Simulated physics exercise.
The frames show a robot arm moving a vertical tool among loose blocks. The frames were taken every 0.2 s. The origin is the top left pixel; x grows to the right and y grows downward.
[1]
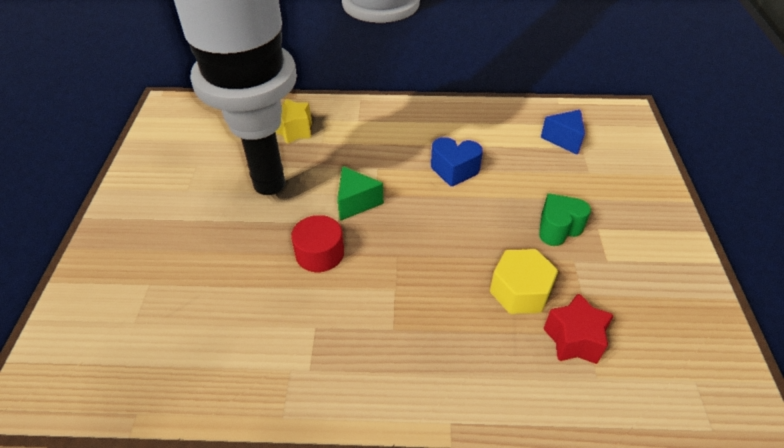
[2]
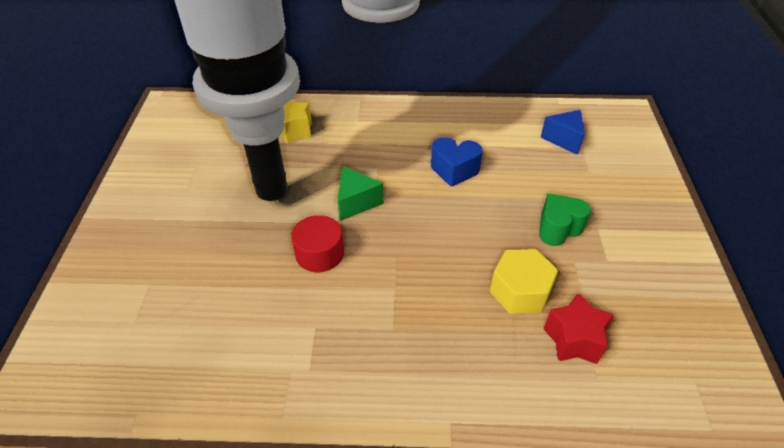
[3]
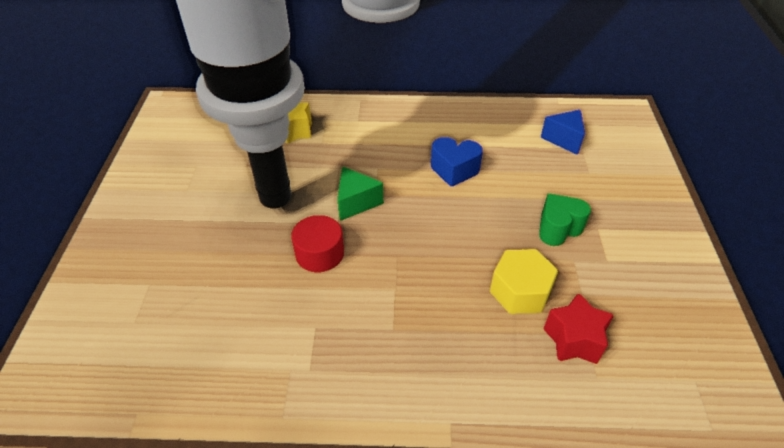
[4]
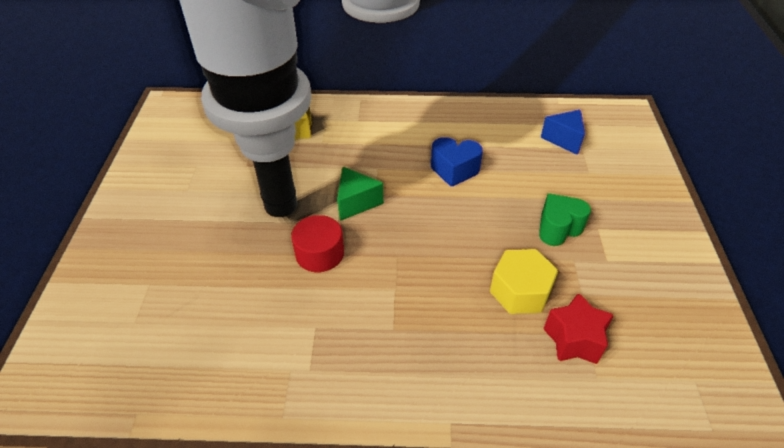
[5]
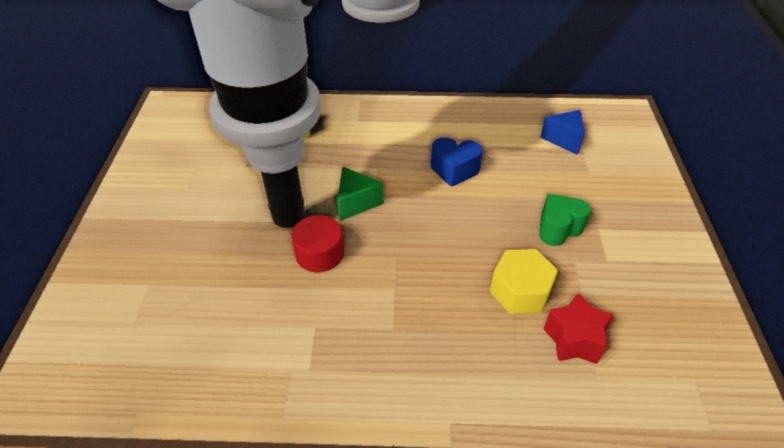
On a wooden board, a robot arm moves its black tool slightly toward the viewer and right.
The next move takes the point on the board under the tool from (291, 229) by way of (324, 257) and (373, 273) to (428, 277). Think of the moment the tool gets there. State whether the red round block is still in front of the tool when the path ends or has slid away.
By then it is beside or behind the tool.
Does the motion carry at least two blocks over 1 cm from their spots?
Answer: No.
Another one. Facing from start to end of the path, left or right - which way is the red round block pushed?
Goes right.
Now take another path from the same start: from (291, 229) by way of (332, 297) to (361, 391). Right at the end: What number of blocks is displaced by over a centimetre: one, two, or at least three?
The number will come to 1.
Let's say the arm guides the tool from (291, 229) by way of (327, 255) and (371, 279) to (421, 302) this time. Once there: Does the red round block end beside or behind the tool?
Yes
What follows on the original path. One third of the way, tool (323, 246); red round block (352, 261).
Two thirds of the way, tool (373, 262); red round block (391, 287).
At the end, tool (429, 266); red round block (403, 292); green three-sided block still.
